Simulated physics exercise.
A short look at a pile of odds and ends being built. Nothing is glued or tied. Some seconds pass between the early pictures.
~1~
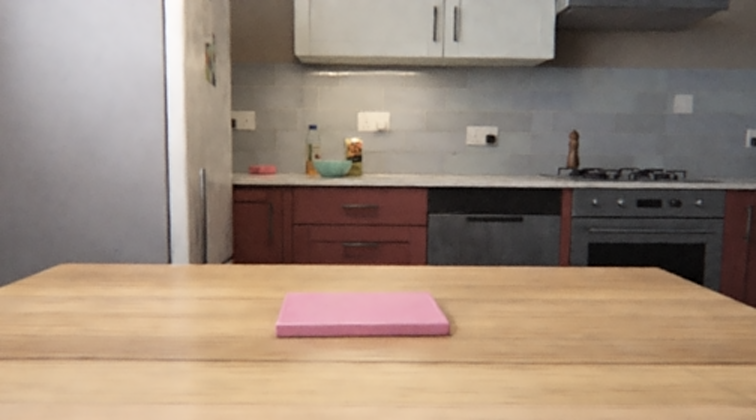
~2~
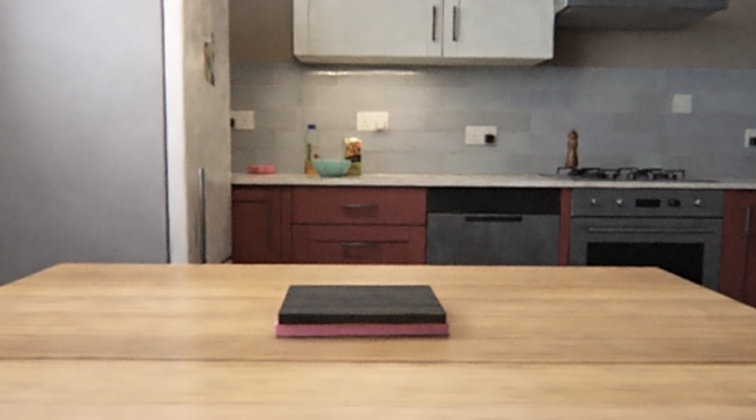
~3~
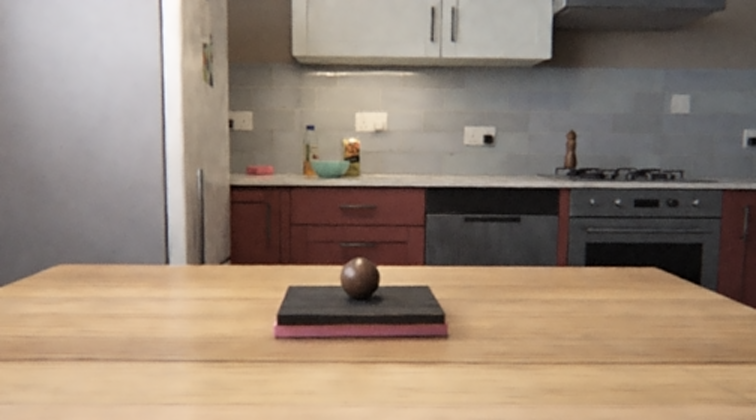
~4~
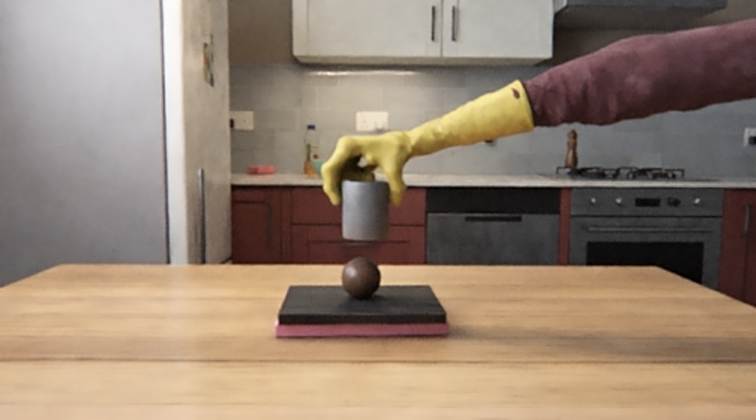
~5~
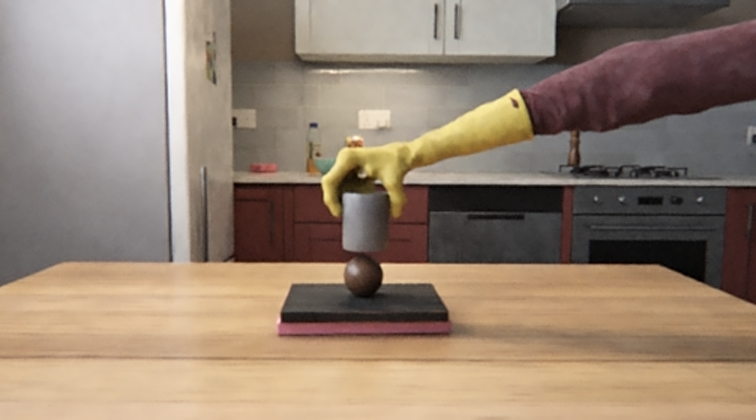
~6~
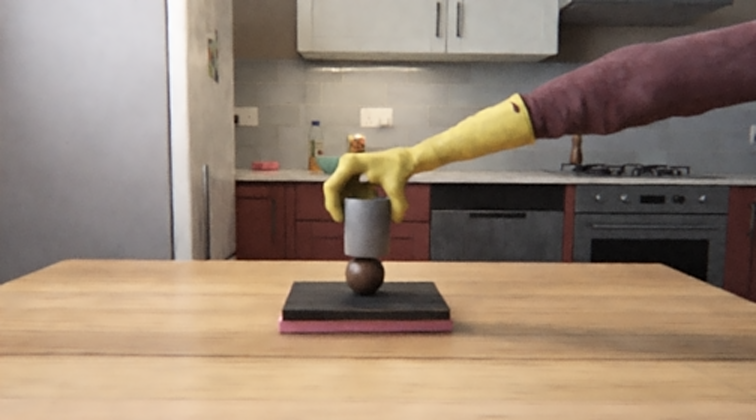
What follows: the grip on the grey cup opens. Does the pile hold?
The pile gives way.
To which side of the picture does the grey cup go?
To the right.
Then, 0.60 s past the last view, grey cup now fallen.
Then, 0.70 s past the last view, things are still on the move.
Finally, fallen, grey cup; the other 3 still in place. Final places as the last picture's camera would see them, grey cup near (509, 291). The pile loses its balance.
